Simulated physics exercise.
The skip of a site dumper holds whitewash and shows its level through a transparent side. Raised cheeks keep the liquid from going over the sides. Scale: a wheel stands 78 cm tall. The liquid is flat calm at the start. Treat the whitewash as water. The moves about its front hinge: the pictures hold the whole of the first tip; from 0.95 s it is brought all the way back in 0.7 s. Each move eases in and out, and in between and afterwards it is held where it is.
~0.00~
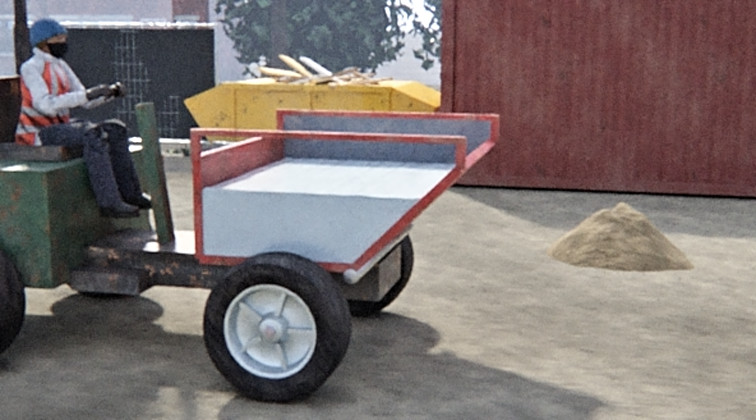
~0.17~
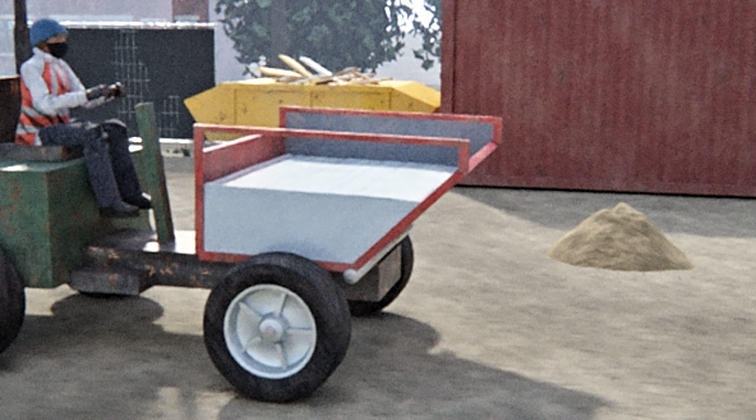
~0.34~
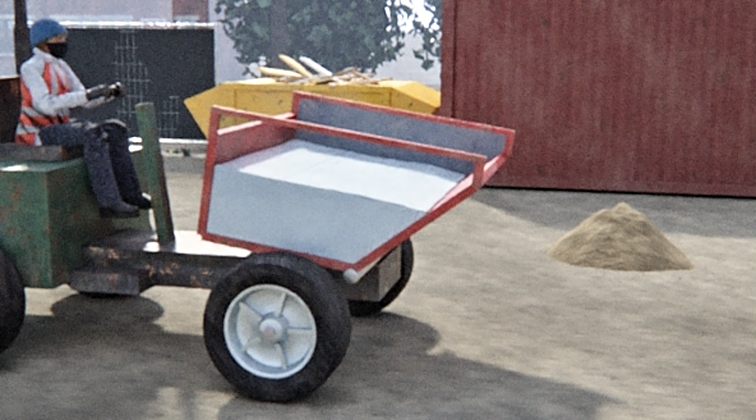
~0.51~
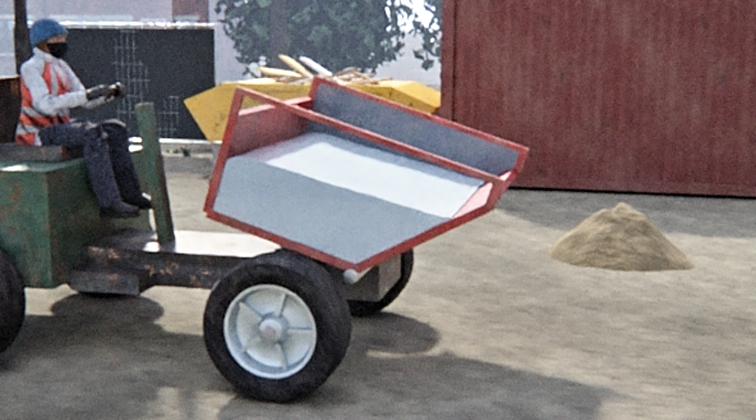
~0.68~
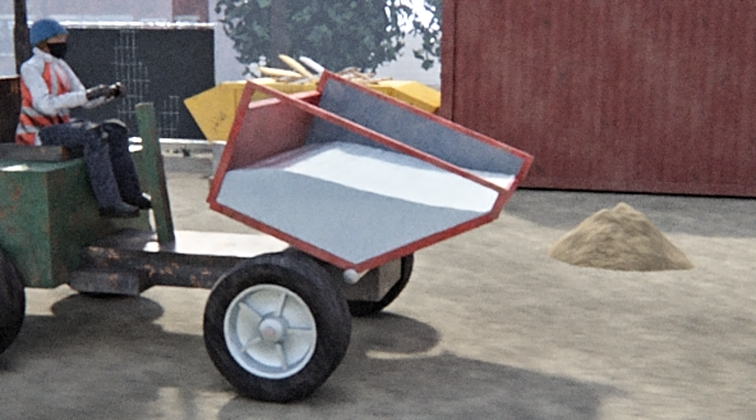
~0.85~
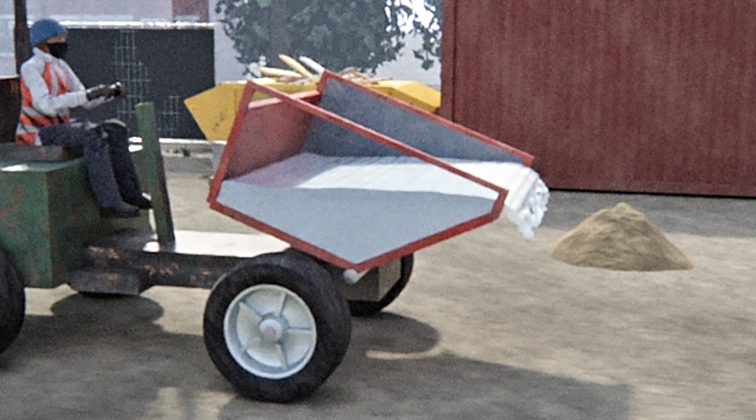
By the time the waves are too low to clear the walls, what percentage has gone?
Roughly 36 per cent of the whitewash is lost.
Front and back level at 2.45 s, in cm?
Front 18 cm, back 36 cm.
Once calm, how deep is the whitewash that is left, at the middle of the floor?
About 16 cm.
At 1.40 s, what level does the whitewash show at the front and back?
About 34 cm in front and 4 cm behind.
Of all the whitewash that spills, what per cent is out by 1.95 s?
About 90 per cent.
After 1.40 s the skip is at 5° forwards, the surface stands 3 cm at the back and 34 cm at the front; 29 per cent is out, over the front.
After 1.95 s the surface stands 56 cm at the back and 22 cm at the front; 31 per cent is out, over the front.
After 2.45 s the surface stands 36 cm at the back and 18 cm at the front; 32 per cent is out, over the front.
After 4.53 s 36 per cent is out, over the front, 193 of 538 litres.
